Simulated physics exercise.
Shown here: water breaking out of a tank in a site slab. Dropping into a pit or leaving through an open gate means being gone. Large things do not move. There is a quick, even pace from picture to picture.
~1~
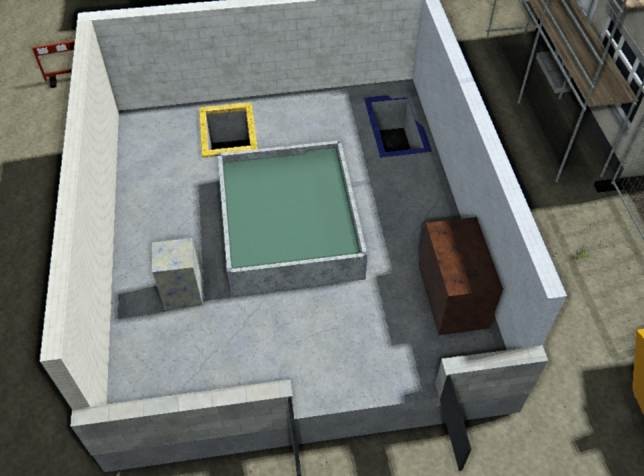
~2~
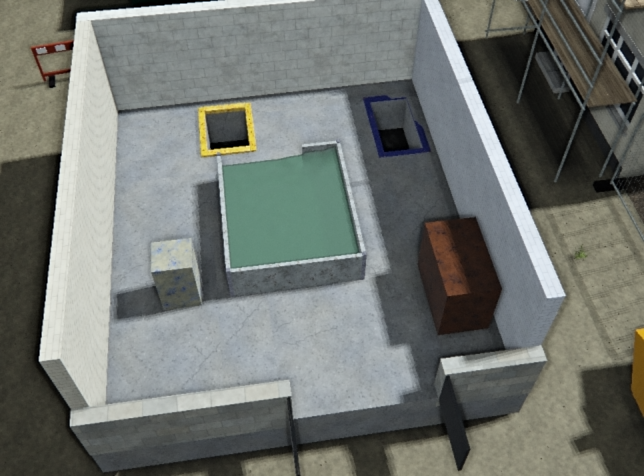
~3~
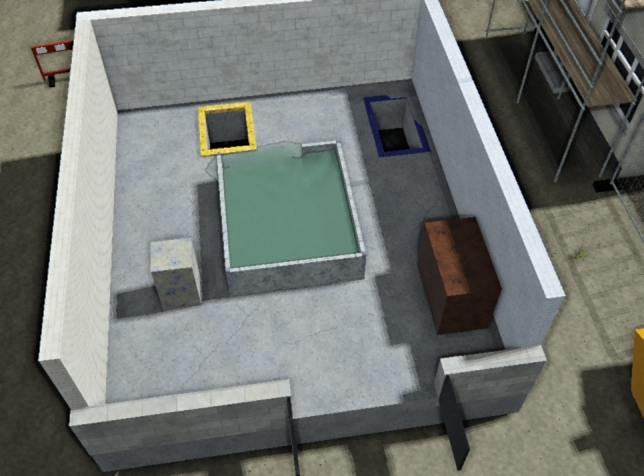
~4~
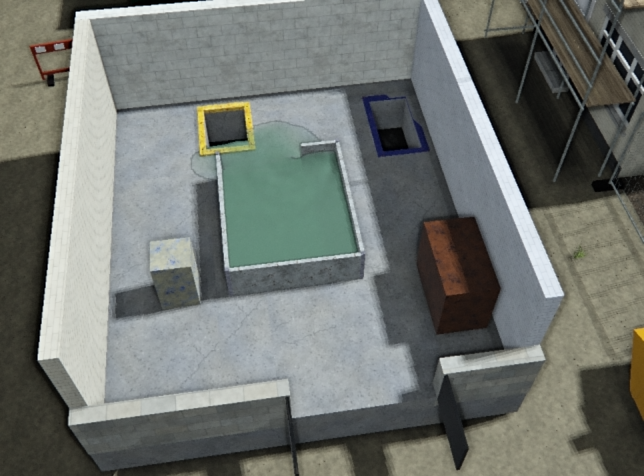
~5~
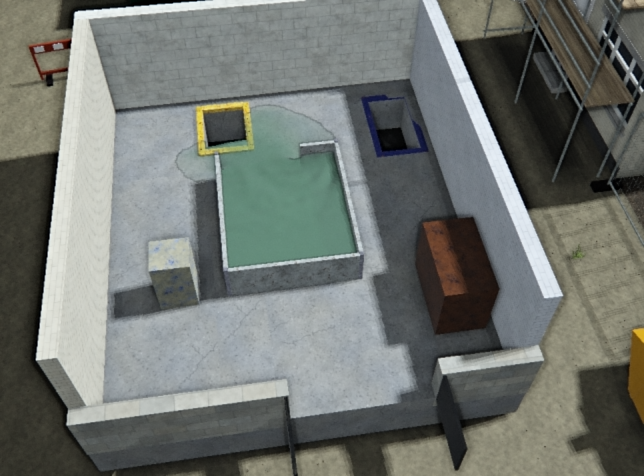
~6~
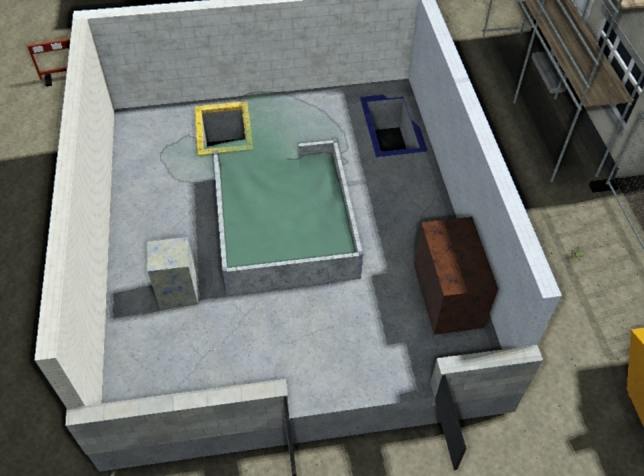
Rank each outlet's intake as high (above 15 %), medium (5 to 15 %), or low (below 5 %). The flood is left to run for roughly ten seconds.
Intake: The gate is low; the yellow pit is high; the blue pit is high.
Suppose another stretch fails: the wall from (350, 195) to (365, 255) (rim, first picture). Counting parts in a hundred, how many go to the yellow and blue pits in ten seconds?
Lab note - share by pit: Yellow 2 %, blue 30 %.
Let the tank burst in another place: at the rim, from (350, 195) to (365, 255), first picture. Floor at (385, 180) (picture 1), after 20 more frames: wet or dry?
Outcome: Swamped.
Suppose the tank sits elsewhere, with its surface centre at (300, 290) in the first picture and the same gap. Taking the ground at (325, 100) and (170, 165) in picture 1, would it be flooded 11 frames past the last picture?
In the order given, swamped and swamped.
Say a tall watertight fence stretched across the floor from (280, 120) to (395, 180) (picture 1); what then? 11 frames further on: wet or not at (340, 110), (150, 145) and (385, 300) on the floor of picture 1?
Taking the three spots in the order asked, they are waterlogged, waterlogged and bone-dry.
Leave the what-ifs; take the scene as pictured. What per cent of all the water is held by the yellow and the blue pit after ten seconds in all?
Near 34 in a hundred, followed by near 20 in a hundred.
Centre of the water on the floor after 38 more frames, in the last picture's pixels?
Centre of mass: Roughly (247, 183).
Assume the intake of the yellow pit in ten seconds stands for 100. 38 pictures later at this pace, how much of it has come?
I'd put it at 90 percent.
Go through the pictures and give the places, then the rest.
The first picture shows still water in the open tank at (288, 205).
In the second picture, water pours out on the open tank's far side and has run to a hidden place.
In the third picture, water pours out on the open tank's far side and has run to a hidden place.
In the fourth picture, water pours out on the open tank's far side and has run to (279, 124).
In the fifth picture, water pours out on the open tank's far side and has run to (270, 108).
In the sixth picture, water pours out on the open tank's far side and has run to (275, 93).
A moment on, water covers 20 % of the floor; the gate 0 %, the yellow pit 8 %, the blue pit 0 %.
Next, water covers 25 % of the floor; the gate 0 %, the yellow pit 16 %, the blue pit 1 %.
Then, water covers 30 % of the floor; the gate 0 %, the yellow pit 24 %, the blue pit 5 %.
Later, water covers 45 % of the floor; the gate 0 %, the yellow pit 31 %, the blue pit 14 %.
In the end, water covers 65 % of the floor; the gate 0 %, the yellow pit 34 %, the blue pit 21 %.
